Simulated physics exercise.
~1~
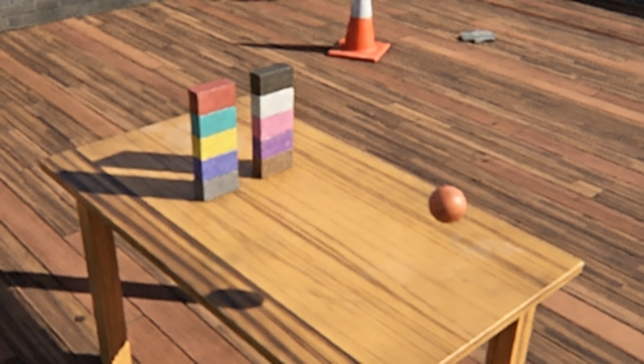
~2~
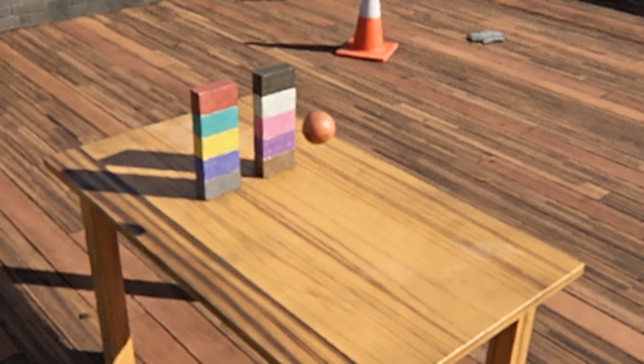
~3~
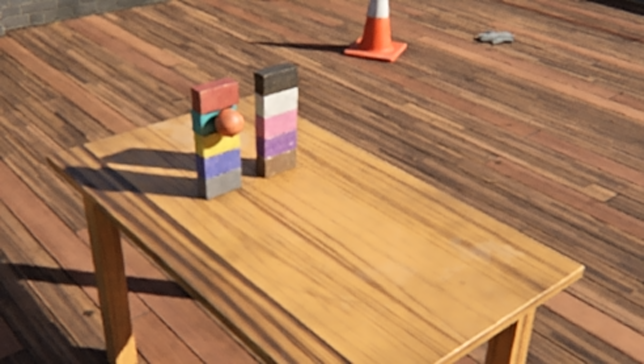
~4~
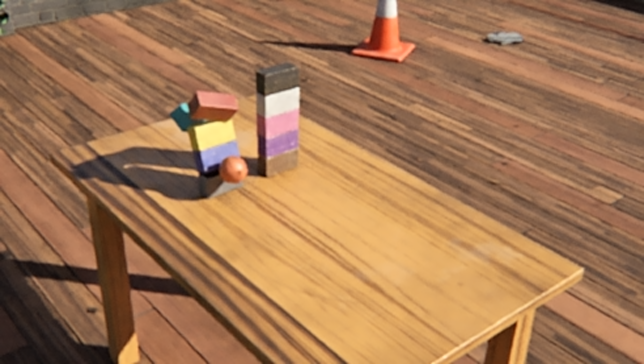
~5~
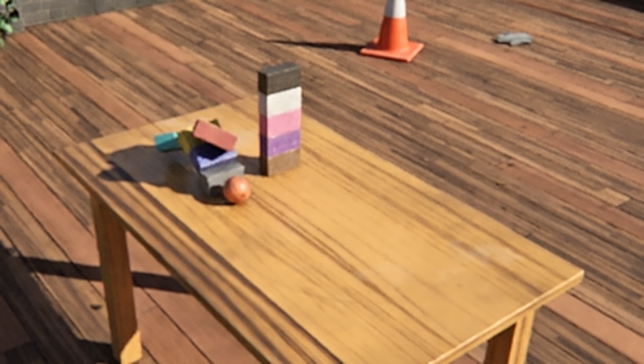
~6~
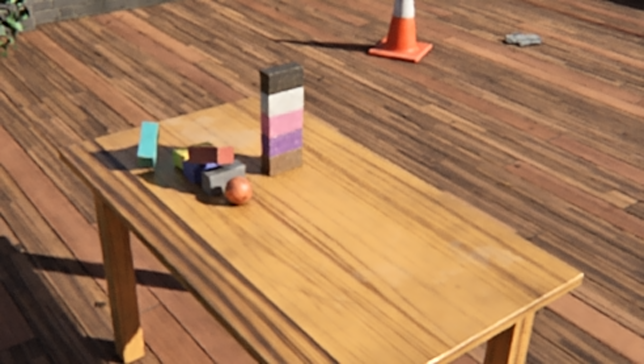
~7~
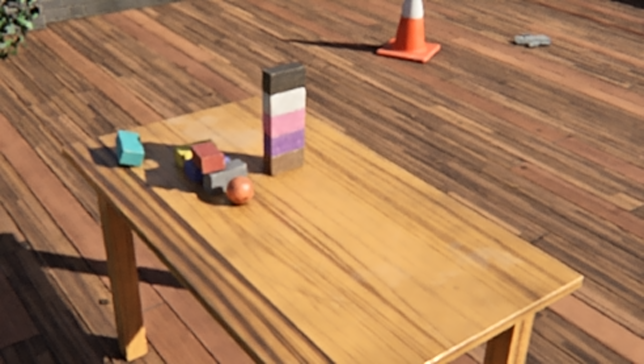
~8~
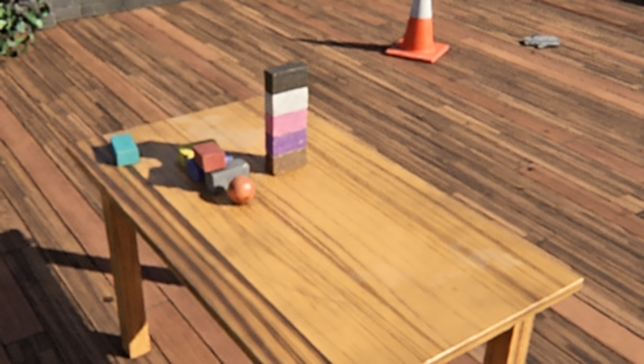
The video shows an orange ball flying leftward over a wooden table past one stack of colored blocks and striking another, which collapses as its turquoise block tumbles away to the left. The ball settles beside the fallen blocks, while the black-topped stack remains standing.
